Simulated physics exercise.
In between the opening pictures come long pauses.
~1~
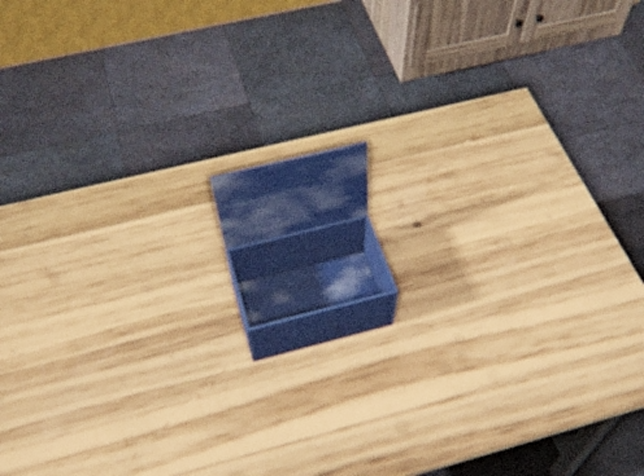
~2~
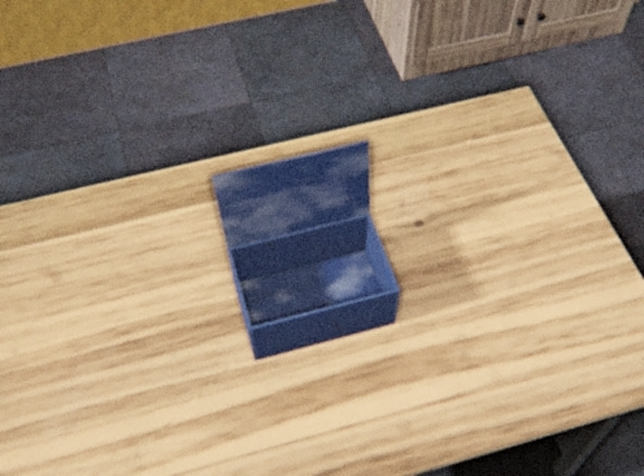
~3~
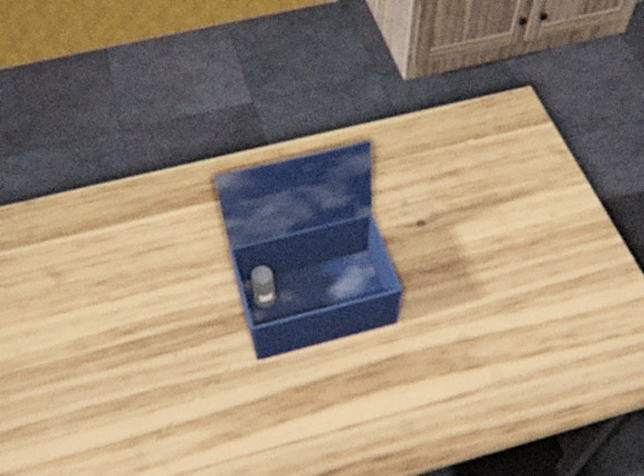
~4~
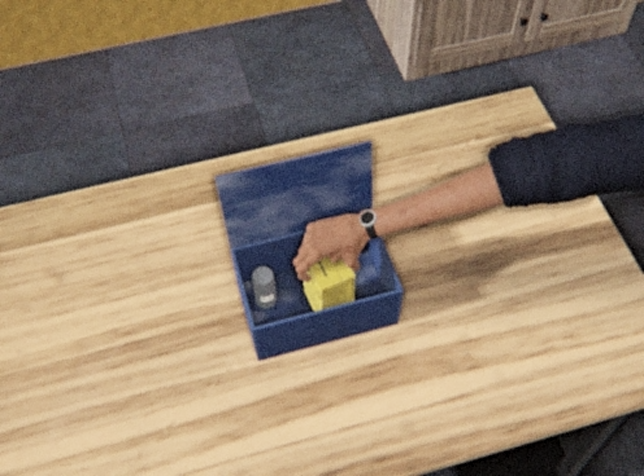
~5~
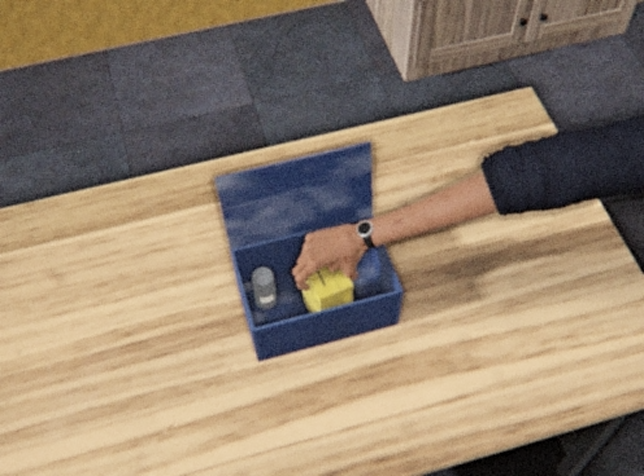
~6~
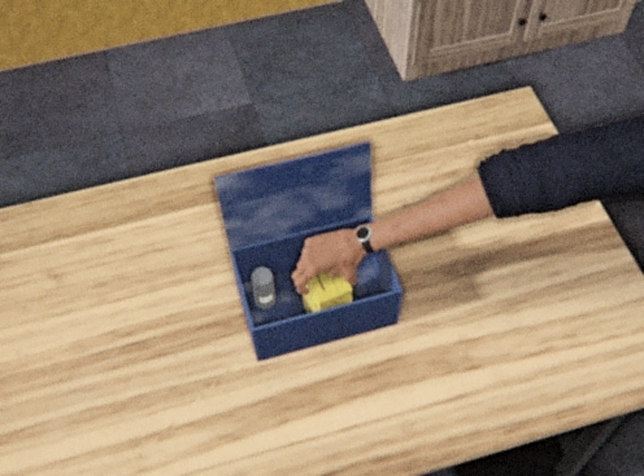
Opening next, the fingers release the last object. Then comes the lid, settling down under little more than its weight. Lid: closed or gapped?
Gapped.
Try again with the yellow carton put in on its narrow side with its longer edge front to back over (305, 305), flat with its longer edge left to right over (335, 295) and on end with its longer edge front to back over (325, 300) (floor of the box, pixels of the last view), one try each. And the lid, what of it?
So: First go, the lid gets all the way down; second go, it gets all the way down; third go, it can't get down.
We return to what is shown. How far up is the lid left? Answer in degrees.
About 10° above the rim.
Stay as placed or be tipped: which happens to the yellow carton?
In the end, it keeps its orientation.
Then, 1.20 s on from there, lid starting down.
Then, 1.70 s on from there, lid 48° above the rim.
Then, 1.90 s on from there, lid 26° above the rim.
In the end, lid 9° above the rim; both unmoved. At the end, from the last picture's camera, yellow carton near (327, 297).
